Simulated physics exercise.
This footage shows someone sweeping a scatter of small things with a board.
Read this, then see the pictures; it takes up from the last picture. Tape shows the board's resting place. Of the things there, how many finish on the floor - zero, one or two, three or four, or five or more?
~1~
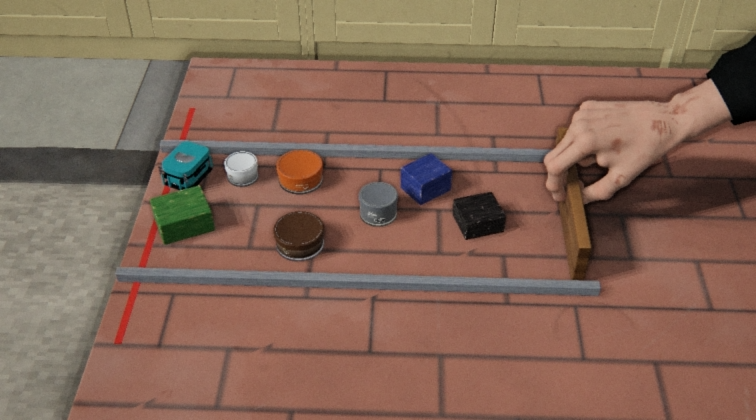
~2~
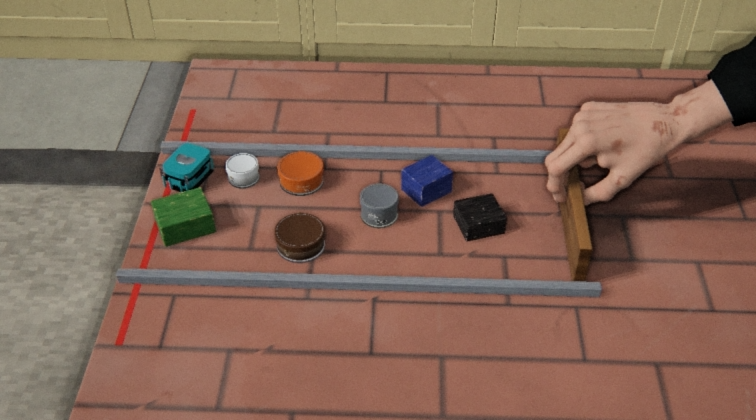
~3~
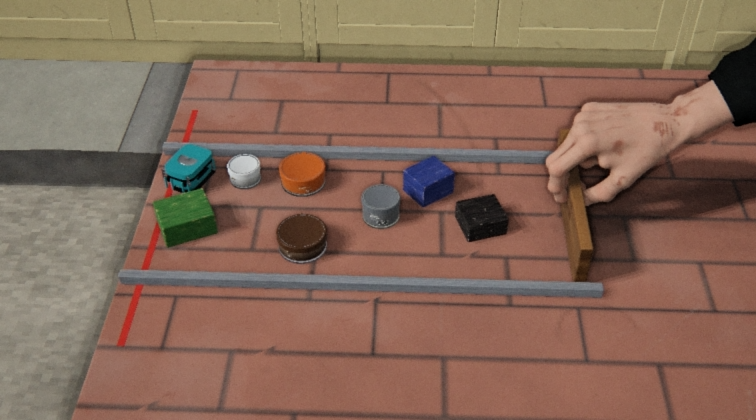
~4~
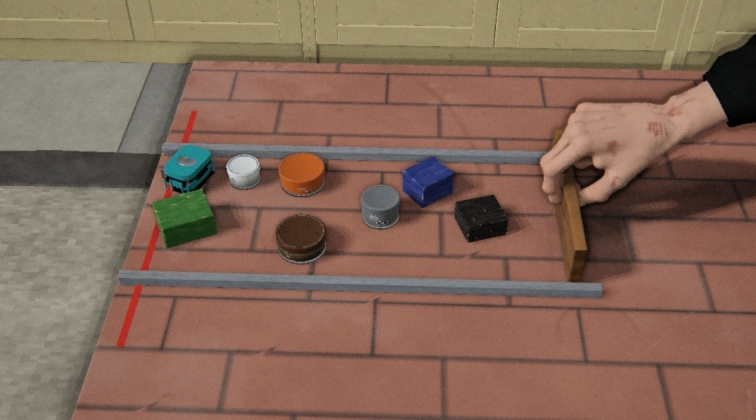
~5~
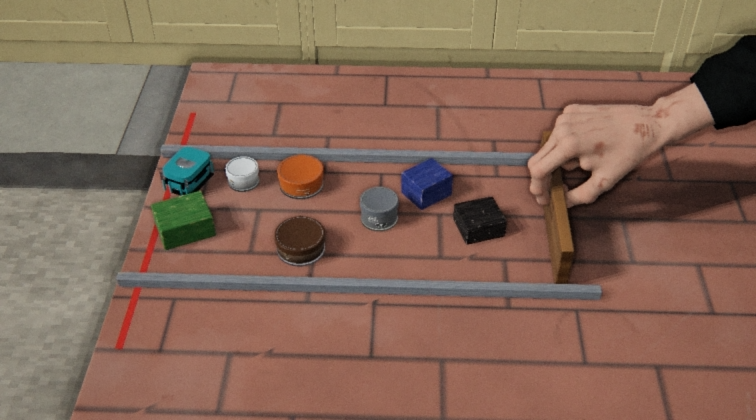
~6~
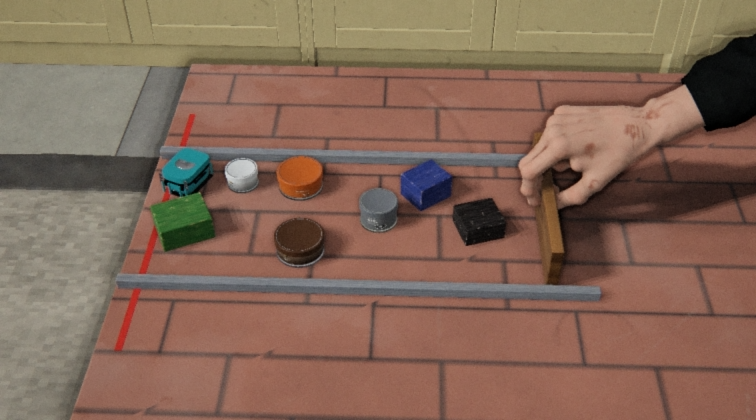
Five or more finish on the floor.
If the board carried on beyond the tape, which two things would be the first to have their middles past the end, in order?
The turquoise case first, the white tin second.
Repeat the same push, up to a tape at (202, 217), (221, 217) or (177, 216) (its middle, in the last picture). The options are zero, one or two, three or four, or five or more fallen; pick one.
Lab note - fallen per tape, in order: Three to four / one to two / five or over.
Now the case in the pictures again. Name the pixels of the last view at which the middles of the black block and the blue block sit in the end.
For the black block it's (140, 207), and for the blue block it's (151, 171).
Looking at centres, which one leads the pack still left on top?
Result - the brown tin.
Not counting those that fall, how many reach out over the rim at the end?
You'd get 3.
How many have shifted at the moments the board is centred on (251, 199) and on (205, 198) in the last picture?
8, then 8.
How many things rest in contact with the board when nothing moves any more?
At rest, 3 are in contact.
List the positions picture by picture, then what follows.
In the first picture, turquoise case (187, 167); green block (182, 215); white tin (242, 169); board (570, 202); tape (160, 209).
In the second picture, green block (183, 217); black block (480, 217).
In the third picture, white tin (245, 172); blue block (429, 181).
In the fourth picture, turquoise case (189, 171); brown tin (301, 239).
In the fifth picture, green block (183, 220); board (554, 205).
In the sixth picture, turquoise case (187, 174); green block (183, 222); white tin (242, 176); board (545, 207); tape (161, 216).
A little later, none off yet; turquoise case at rest near (187, 174); green block at rest near (183, 222); white tin at rest near (242, 176).
Next, none off yet; turquoise case shifted about its own width near (155, 171); green block moving near (178, 223); white tin shifted well along near (187, 172).
When it is over, the number that fall off is five or more; down, grey pot, orange pot, white tin, green block and turquoise case.
